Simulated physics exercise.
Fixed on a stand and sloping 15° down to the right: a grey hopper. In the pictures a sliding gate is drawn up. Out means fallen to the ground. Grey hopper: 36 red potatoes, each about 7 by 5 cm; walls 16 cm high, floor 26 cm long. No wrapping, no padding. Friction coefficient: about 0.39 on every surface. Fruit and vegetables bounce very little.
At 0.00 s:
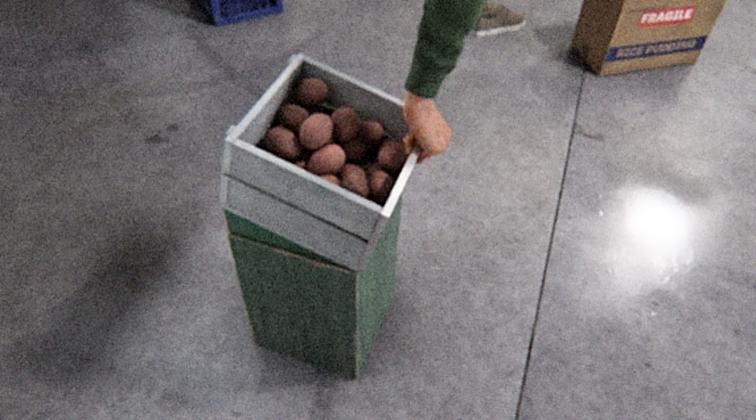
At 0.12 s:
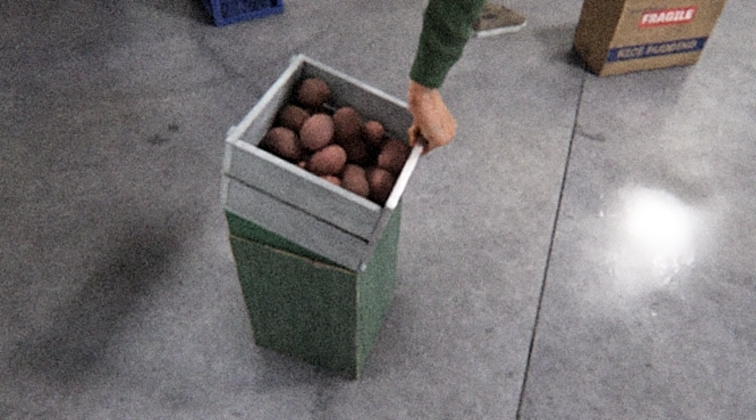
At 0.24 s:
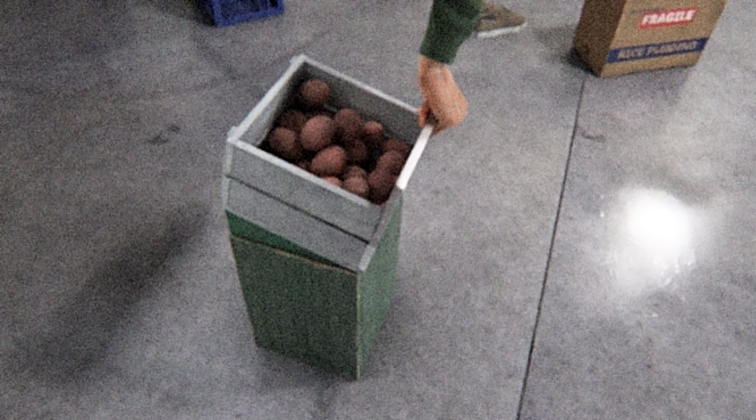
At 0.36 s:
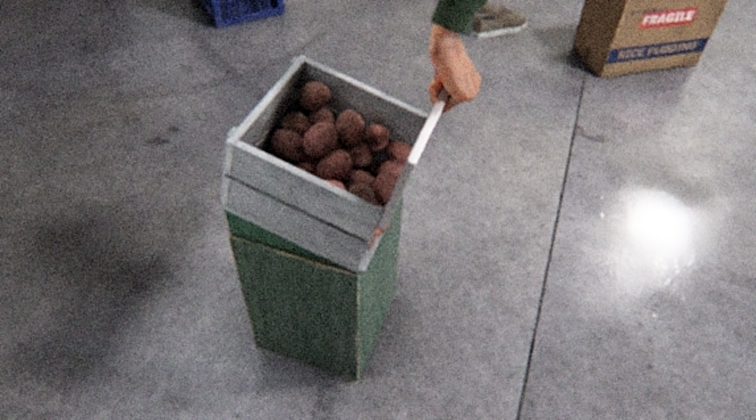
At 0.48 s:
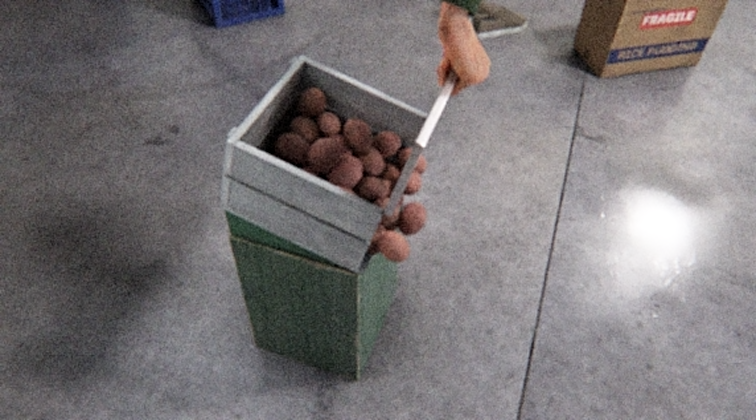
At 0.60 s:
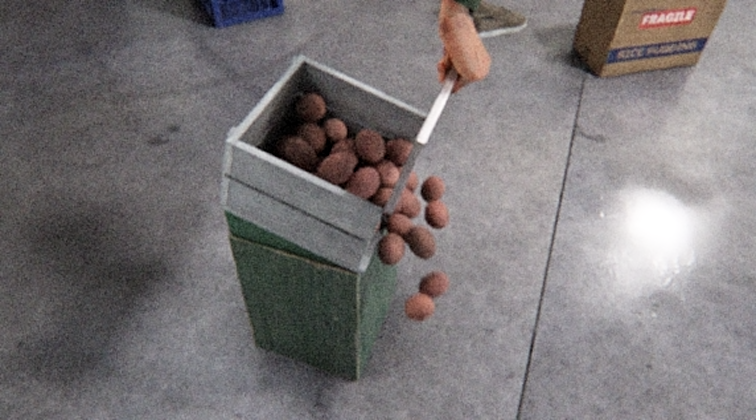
A hand in a green sleeve slides up the panel on the right side of a grey wooden hopper filled with red potatoes, and several tumble out through the opening and drop beside its green stand. The still view looks down from above onto a grey concrete floor. A blue crate sits at upper left, a cardboard box marked fragile at upper right.
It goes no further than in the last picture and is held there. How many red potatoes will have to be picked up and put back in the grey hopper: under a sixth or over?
Out of the grey hopper go more than a sixth of the red potatoes.
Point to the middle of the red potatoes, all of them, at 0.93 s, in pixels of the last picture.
Near (407, 219).
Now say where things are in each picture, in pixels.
In the first picture (we follow the rim corner now nearest the camera), grey hopper at (382, 211); gate up 0 cm; nothing has dropped clear.
Grey hopper at (383, 211); gate up 2 cm, in the second picture.
Grey hopper at (383, 212); gate up 7 cm, in the third picture.
Grey hopper at (384, 212); gate up 13 cm, in the fourth picture.
Grey hopper at (384, 212); gate up 17 cm, in the fifth picture.
Grey hopper at (383, 212); gate up 17 cm; 2 falling or fallen, the lowest potato at (433, 285), in the sixth picture.
After 0.93 s, 16 of 36 out of the grey hopper.
After 1.33 s, 25 of 36 out of the grey hopper.
After 1.91 s, 27 of 36 out of the grey hopper.
Final count (at 2.64 s), 33 of 36 out of the grey hopper. Asked share, 33 of 36, 92 per cent.
